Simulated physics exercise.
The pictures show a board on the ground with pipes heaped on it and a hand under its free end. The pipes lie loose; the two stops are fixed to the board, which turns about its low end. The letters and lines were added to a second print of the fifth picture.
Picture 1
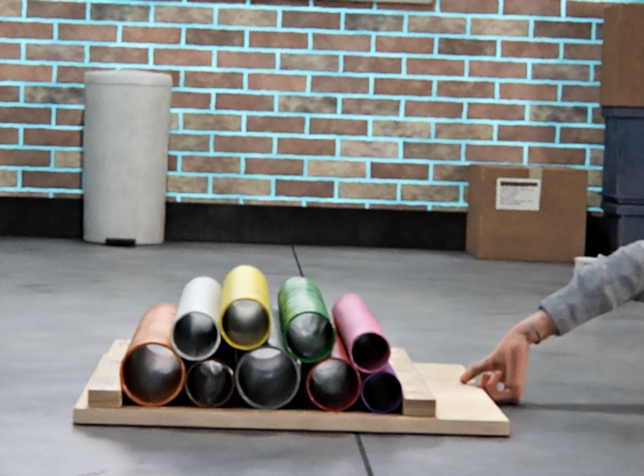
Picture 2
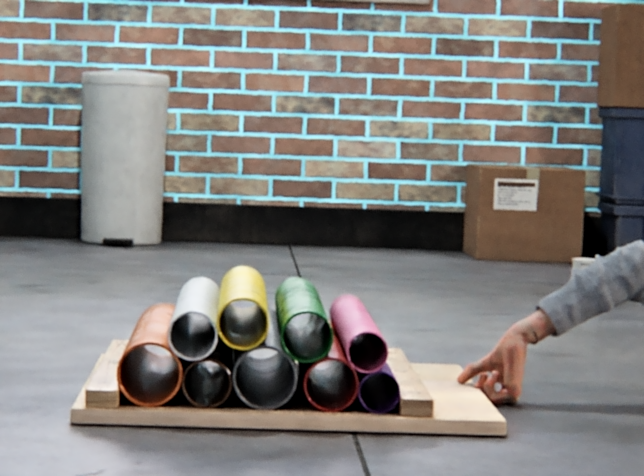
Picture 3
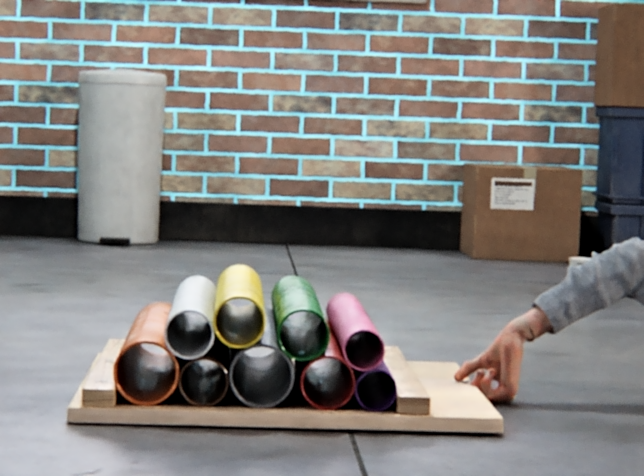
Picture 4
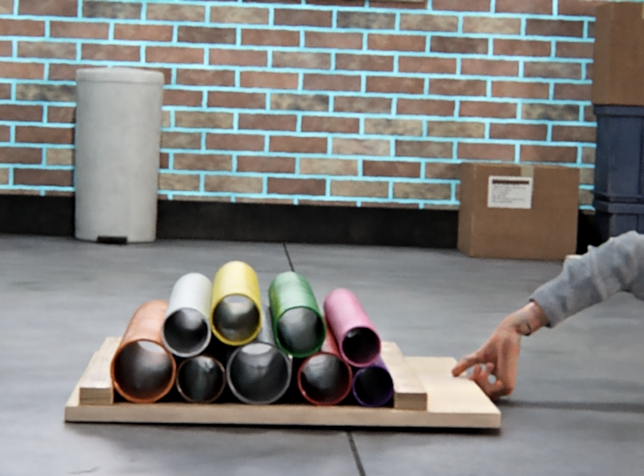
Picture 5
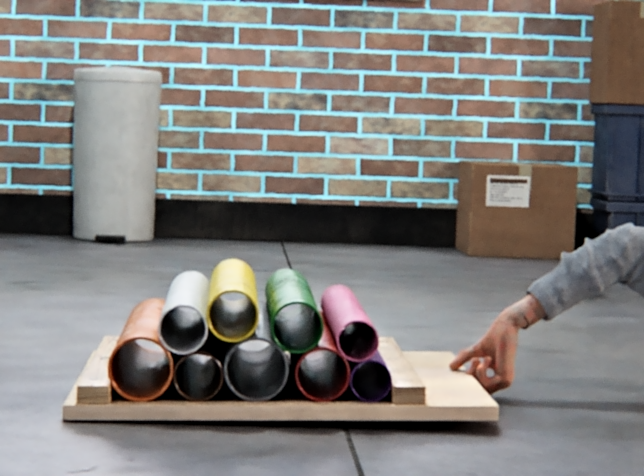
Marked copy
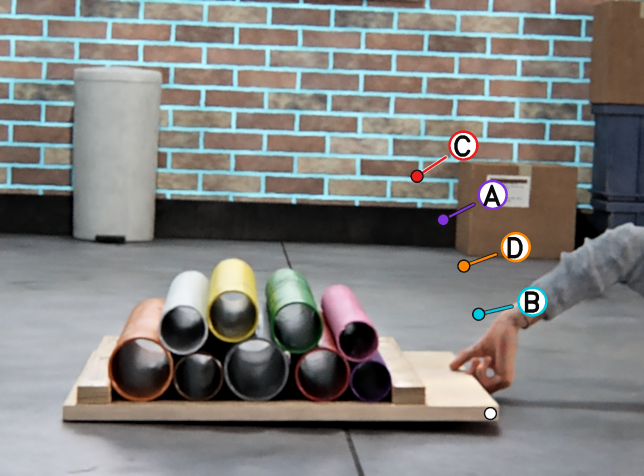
A hand in a grey sleeve stayed at the right end of a wooden board stacked with colourful pipes, and nothing on it visibly shifted while the whole view slid very slightly left.
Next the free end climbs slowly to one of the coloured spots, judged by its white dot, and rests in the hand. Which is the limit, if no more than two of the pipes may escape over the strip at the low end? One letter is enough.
At most to C.
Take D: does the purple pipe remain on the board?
Yes.
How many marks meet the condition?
Four of them.
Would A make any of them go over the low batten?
No.
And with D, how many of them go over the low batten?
At D the number is none.
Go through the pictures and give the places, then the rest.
White pipe (195, 336); pink pipe (370, 352); green pipe (310, 337), in the first frame.
Green pipe (307, 337); yellow pipe (243, 324), in the second frame.
Board (282, 381); grey pipe (262, 376), in the third frame.
Board (279, 378); orange pipe (143, 370); brown pipe (201, 379), in the fourth frame.
Board (278, 374); orange pipe (141, 369); brown pipe (198, 377), in the fifth frame.
On the marked copy, A at (444, 220); B at (479, 314); C at (417, 176); D at (464, 266); the white dot at (490, 413).
Following C. Soon after the start, board at 20°.
Later, board at 36°.
In the end, board at 36°, none over the low batten.
As for the rest, A none over the low batten; B none over the low batten; D none over the low batten.
